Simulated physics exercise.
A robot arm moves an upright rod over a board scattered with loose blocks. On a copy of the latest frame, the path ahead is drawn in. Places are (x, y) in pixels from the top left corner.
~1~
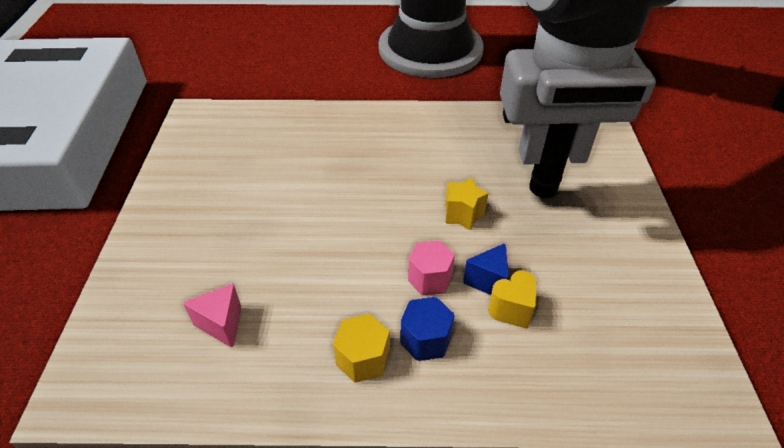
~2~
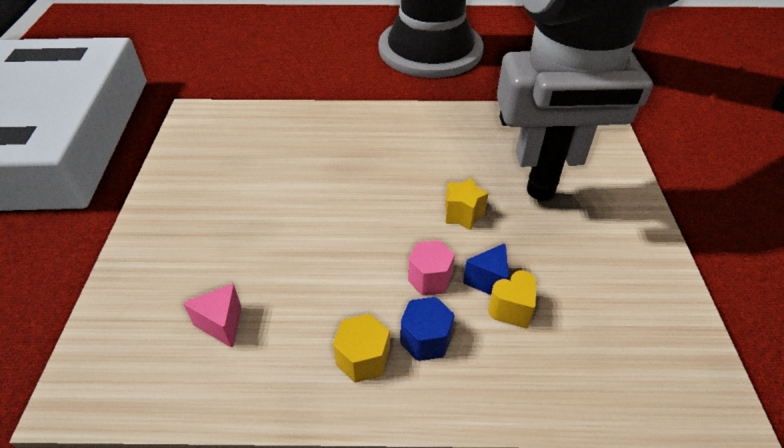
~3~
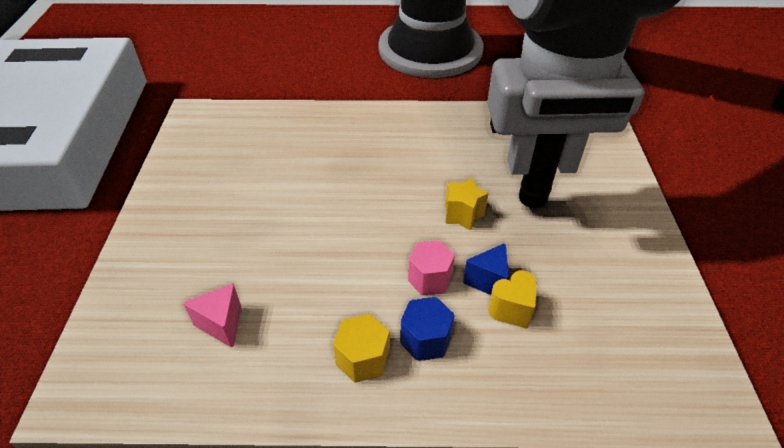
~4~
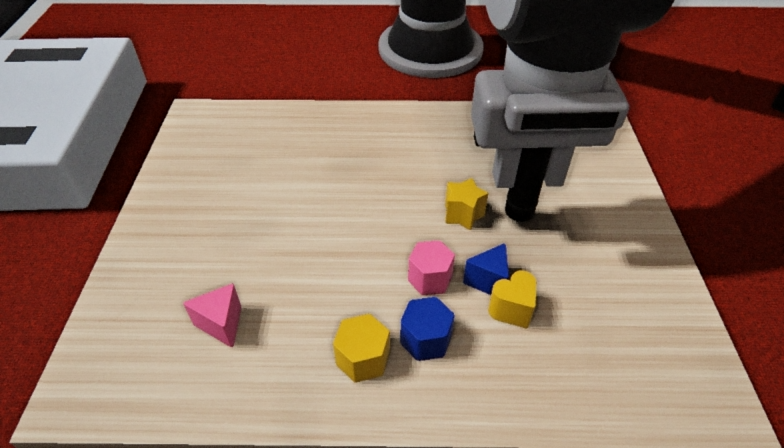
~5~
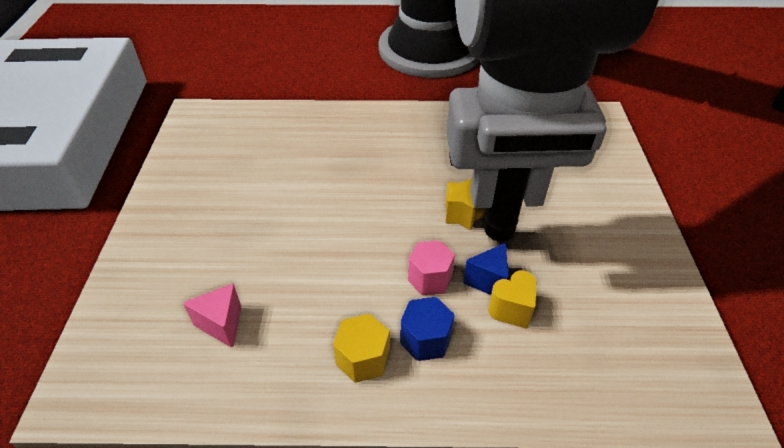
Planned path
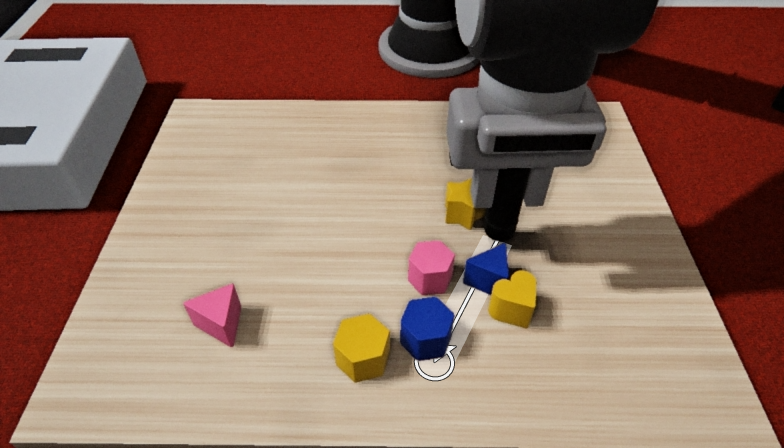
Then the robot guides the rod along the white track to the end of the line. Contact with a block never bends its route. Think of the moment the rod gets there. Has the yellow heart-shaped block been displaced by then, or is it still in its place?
Somewhere new.
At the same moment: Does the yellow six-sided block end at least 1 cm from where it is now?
I believe so.
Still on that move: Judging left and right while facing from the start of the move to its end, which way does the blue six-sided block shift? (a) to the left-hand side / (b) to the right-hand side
That would be b.
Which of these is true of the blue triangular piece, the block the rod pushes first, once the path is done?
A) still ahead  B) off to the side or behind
That would be B.
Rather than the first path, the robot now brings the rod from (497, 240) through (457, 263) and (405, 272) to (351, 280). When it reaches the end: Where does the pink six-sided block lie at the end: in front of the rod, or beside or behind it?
It will get left beside or behind the rod.
The drawn path runs in a line from (497, 240) to (434, 362).
On the path given first. One third of the way, rod (480, 268); blue triangular piece (490, 279), turned 15° clockwise; yellow heart-shaped block (519, 299), turned 40° anticlockwise.
Two thirds of the way, rod (459, 309); blue triangular piece (484, 317); yellow heart-shaped block (519, 299), turned 40° anticlockwise.
At the end, rod (435, 354); yellow six-sided block (340, 340); blue six-sided block (391, 343), turned 50° clockwise; blue triangular piece (485, 324), turned 30° anticlockwise; yellow heart-shaped block (519, 299), turned 40° anticlockwise.
